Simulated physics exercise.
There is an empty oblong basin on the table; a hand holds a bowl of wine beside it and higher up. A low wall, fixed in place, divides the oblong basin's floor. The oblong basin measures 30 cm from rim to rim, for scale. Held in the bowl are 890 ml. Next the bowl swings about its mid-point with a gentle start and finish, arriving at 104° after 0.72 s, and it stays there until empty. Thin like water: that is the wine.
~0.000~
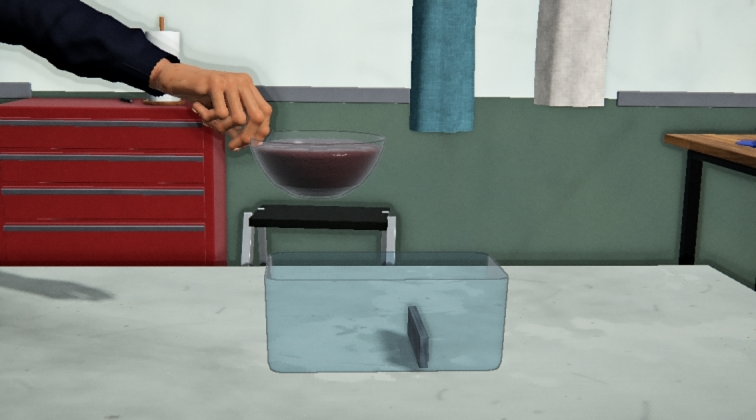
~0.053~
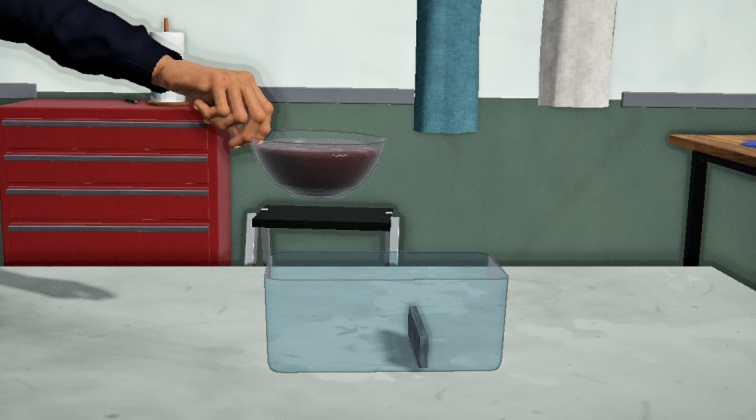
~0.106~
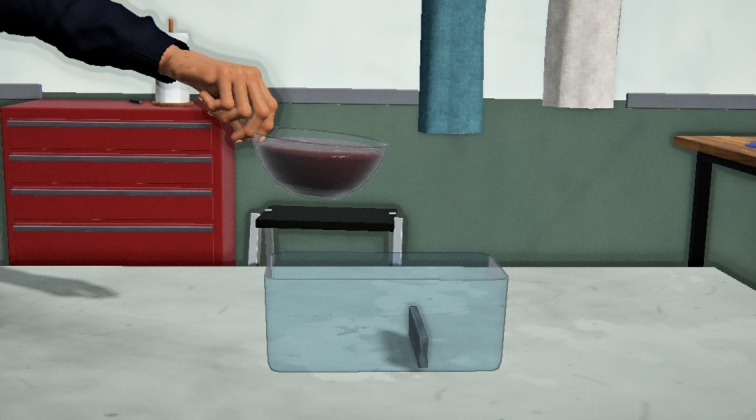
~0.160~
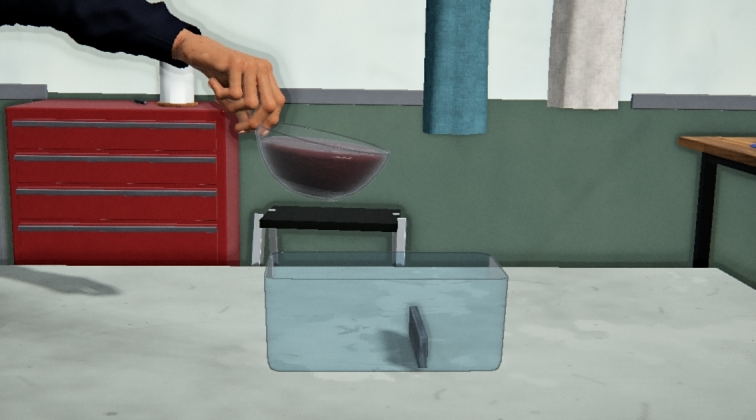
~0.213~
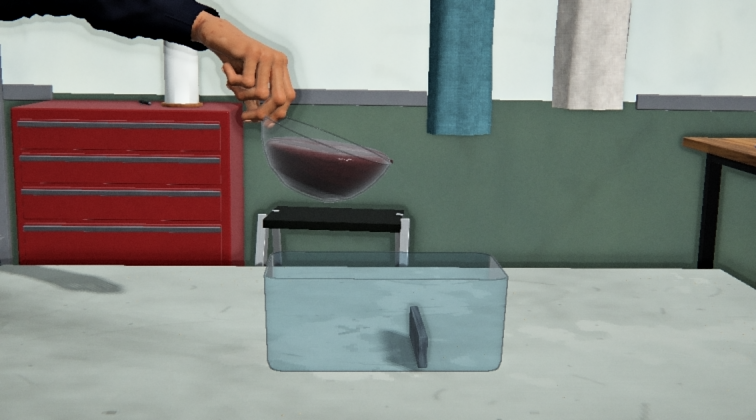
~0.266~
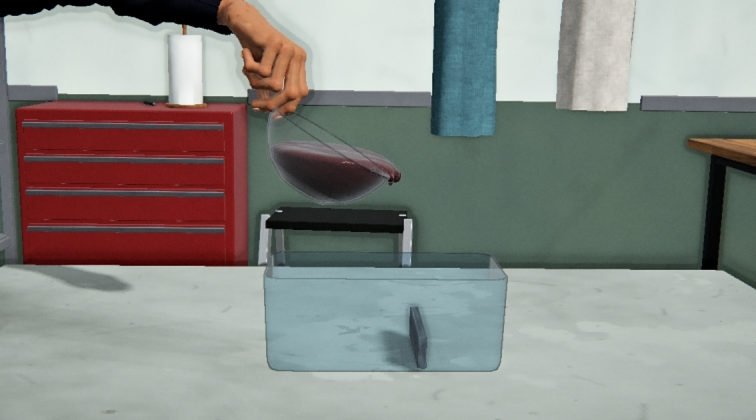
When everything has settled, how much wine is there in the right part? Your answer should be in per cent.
42 out of 100.
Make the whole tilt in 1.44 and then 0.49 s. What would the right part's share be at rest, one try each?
Around 65 per cent first, around 40 per cent next.
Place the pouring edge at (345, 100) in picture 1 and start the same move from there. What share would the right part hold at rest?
It would then come to around 20 percent.
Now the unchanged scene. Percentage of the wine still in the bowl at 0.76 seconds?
Around 0 in a hundred is still there.
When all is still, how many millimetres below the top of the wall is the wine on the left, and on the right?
Left side: Around 24 mm. Right side: Around 14 mm.
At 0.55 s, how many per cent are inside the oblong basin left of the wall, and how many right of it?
Left: Around 14. Right: Around 46.
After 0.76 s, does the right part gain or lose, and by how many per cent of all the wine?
It goes higher by about 7 %.
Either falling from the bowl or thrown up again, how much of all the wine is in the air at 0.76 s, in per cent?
I'd put it at about 20 per cent of the liquid.
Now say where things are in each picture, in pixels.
In the first picture, it leans 0°; its right rim is at (385, 139); the wine meets the walls at (253, 145) and (382, 147); the oblong basin's rim runs from (267, 267) to (498, 266); the wall's top is at (418, 322).
In the second picture, it leans 1°; its right rim is at (386, 141); the wine meets the walls at (254, 144) and (382, 147).
In the third picture, it leans 5°; its right rim is at (387, 146); the wine meets the walls at (256, 142) and (383, 150).
In the fourth picture, it leans 12°; its right rim is at (389, 154); the wine meets the walls at (260, 140) and (386, 152).
In the fifth picture, it leans 21°; its right rim is at (390, 165); the wine meets the walls at (265, 140) and (388, 158); 2 per cent is over the edge.
In the sixth picture, it leans 31°; its right rim is at (388, 178); the wine meets the walls at (271, 145) and (381, 166); 9 per cent is over the edge.
By 0.55 s the tilt is 91° and 10 per cent is still to pour, 14 is left of the wall and 46 right of it.
By 0.76 s the tilt is 104° and 0 per cent is still to pour, 43 is left of the wall and 36 right of it.
By 0.98 s the tilt is 104° and 0 per cent is still to pour, 50 is left of the wall and 43 right of it.
By 1.22 s the tilt is 104° and 0 per cent is still to pour, 51 is left of the wall and 42 right of it.
At rest 51 per cent lies left of the wall, 42 right of it and 6 outside.
